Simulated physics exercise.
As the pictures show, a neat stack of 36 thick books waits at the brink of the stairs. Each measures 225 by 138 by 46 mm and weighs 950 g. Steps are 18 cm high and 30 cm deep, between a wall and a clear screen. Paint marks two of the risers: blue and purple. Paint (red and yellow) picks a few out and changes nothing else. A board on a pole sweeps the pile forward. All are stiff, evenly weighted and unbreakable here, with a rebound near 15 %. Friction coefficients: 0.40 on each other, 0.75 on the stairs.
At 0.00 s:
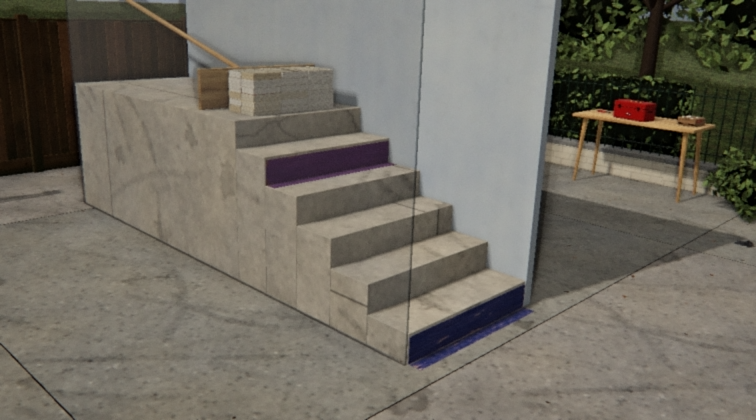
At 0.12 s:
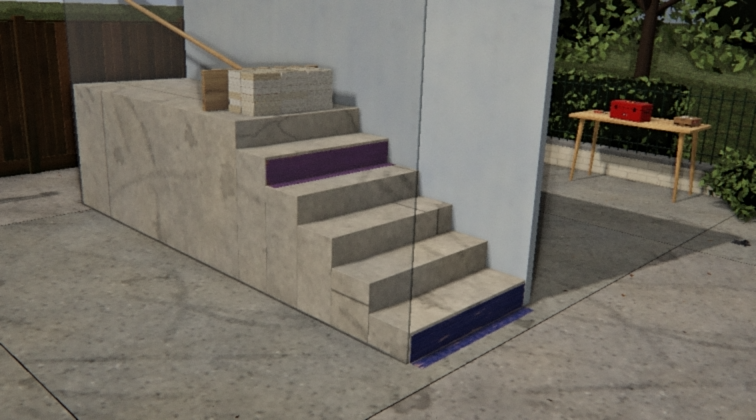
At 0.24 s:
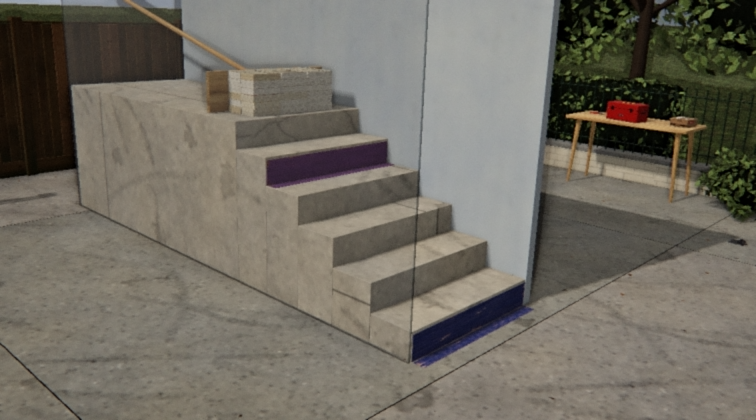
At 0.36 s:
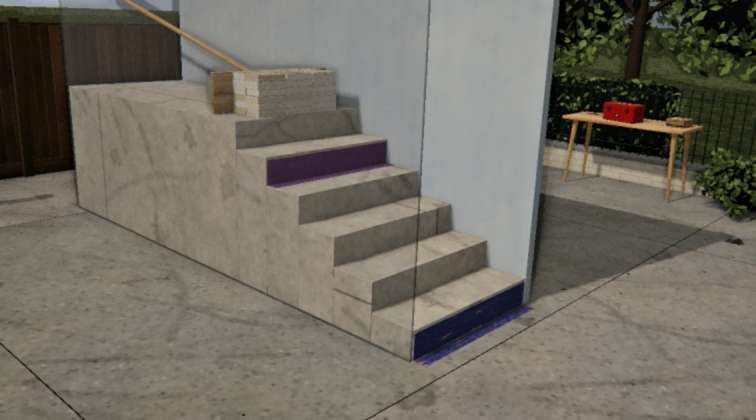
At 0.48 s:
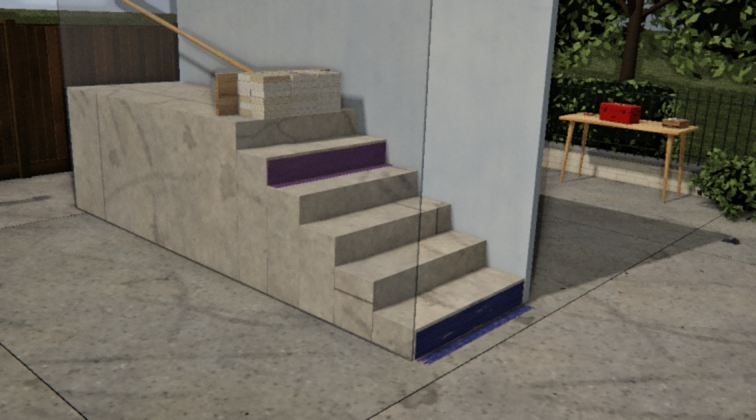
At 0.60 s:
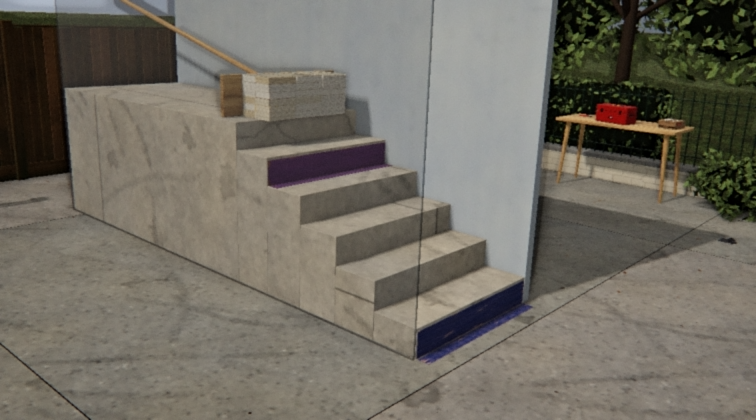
At the start, a pale block-like stack sits at the top of stone steps with one purple and one blue riser, a board on a pole behind it. The board moves up to the stack, then pushes it slowly a short way right, toward the top step's edge, while the camera drifts slightly.
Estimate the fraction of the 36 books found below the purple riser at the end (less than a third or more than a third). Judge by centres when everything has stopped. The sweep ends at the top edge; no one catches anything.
The part is over a third.
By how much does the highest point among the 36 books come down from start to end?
Roughly 26 cm.
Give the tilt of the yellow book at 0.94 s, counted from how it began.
About 20°.
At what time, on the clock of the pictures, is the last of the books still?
Near 3.5 s.
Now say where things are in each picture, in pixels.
In the first frame (pixels give the middle of a visible side; the camera moves round a little), board (199, 77) 47 cm from the edge; blue riser, near end, (427, 362); purple riser, near end, (283, 185); yellow book (268, 105); red book (267, 98); none has stirred.
The second frame shows board (203, 79) 41 cm from the edge; red book (267, 98).
The third frame shows board (207, 80) 36 cm from the edge; yellow book (268, 105); movement in 6 of them.
The fourth frame shows board (212, 81) 30 cm from the edge; yellow book (273, 107) 55 mm from its place; red book (272, 100) 54 mm from its place; movement in 36 of them.
The fifth frame shows board (217, 82) 25 cm from the edge; red book (277, 101) 11 cm from its place; yellow book (278, 108) 11 cm from its place; movement in 36 of them.
The sixth frame shows board (221, 84) 19 cm from the edge; blue riser, near end, (434, 356); purple riser, near end, (285, 185); red book (282, 102) 16 cm from its place; yellow book (283, 109) 16 cm from its place; movement in 36 of them.
After 0.72 s, none of the 36 books below the purple riser, 36 disturbed; yellow book 12° from how it stood, 14 mm lower; red book 12° from how it stood.
After 0.94 s, 1 of the 36 books below the purple riser; red book 20° from how it stood, 18 cm lower; yellow book 19° from how it stood, 17 cm lower.
After 1.26 s, 18 of the 36 books below the purple riser; red book on its side; yellow book on its side.
After 1.84 s, 24 of the 36 books below the purple riser; yellow book upside down; red book 58° from how it stood, 36 cm lower.
In the end (3.9 s), 24 of the 36 books below the purple riser; yellow book upside down; red book on its side. That is 67 per cent. From the last view, middles, yellow book near (309, 151), red book near (348, 206).
